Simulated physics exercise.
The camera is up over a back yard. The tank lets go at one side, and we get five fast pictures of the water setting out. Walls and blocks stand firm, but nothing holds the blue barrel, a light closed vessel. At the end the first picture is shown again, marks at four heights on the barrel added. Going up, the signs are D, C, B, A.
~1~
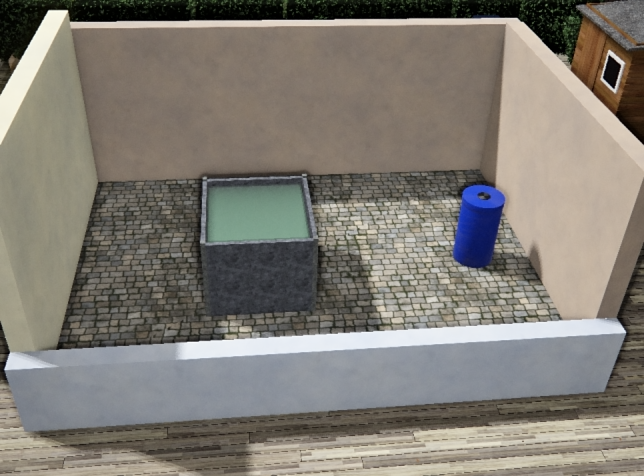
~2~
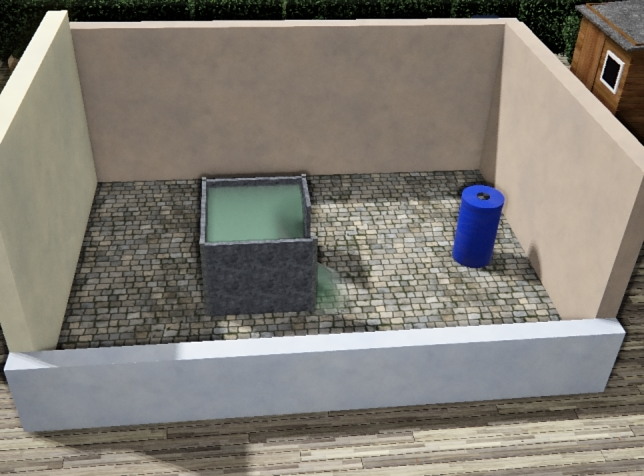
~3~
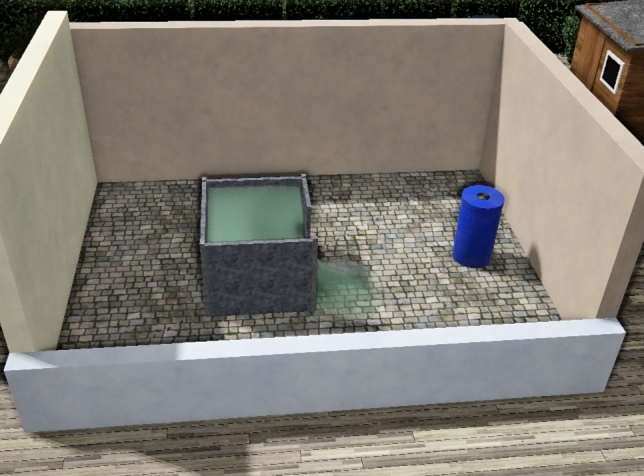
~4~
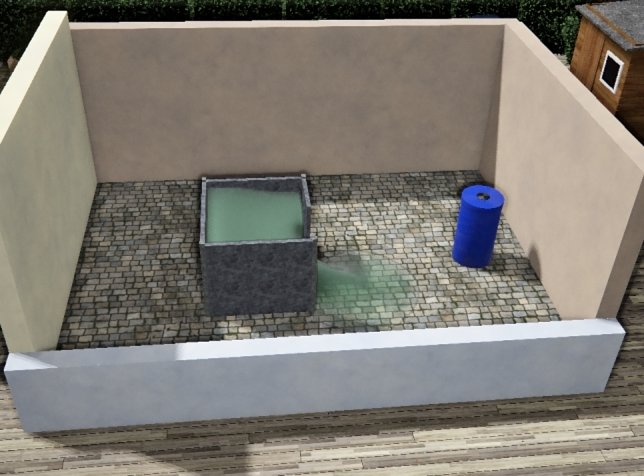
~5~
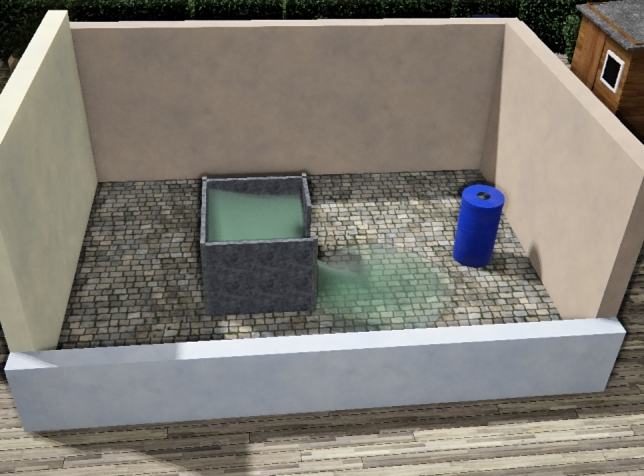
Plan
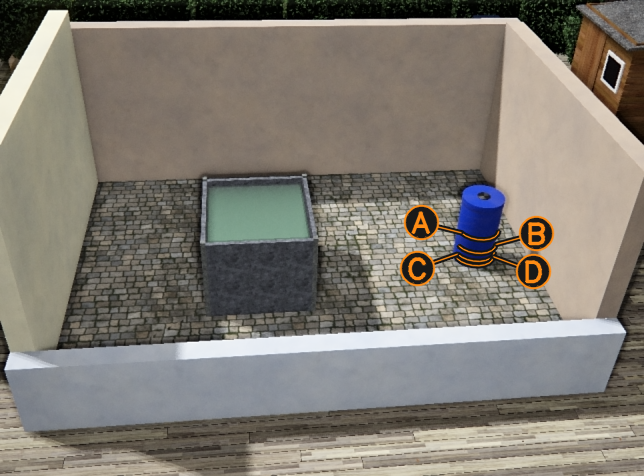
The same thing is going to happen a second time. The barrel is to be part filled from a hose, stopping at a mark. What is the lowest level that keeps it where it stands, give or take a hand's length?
The answer is mark A.
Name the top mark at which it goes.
That is mark B.
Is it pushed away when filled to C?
Yes, that goes wrong.
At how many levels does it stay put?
One.
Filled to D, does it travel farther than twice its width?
Yes.
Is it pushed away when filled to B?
Yes, that goes wrong.
In orange, A at (484, 239); B at (481, 253); C at (479, 261); D at (478, 265); from the bottom up D, C, B, A.
With A, it does not move.
With B, it is pushed about its own width away.
With C, it is pushed about 5 times its own width away.
With D, it is pushed about 7 times its own width away.
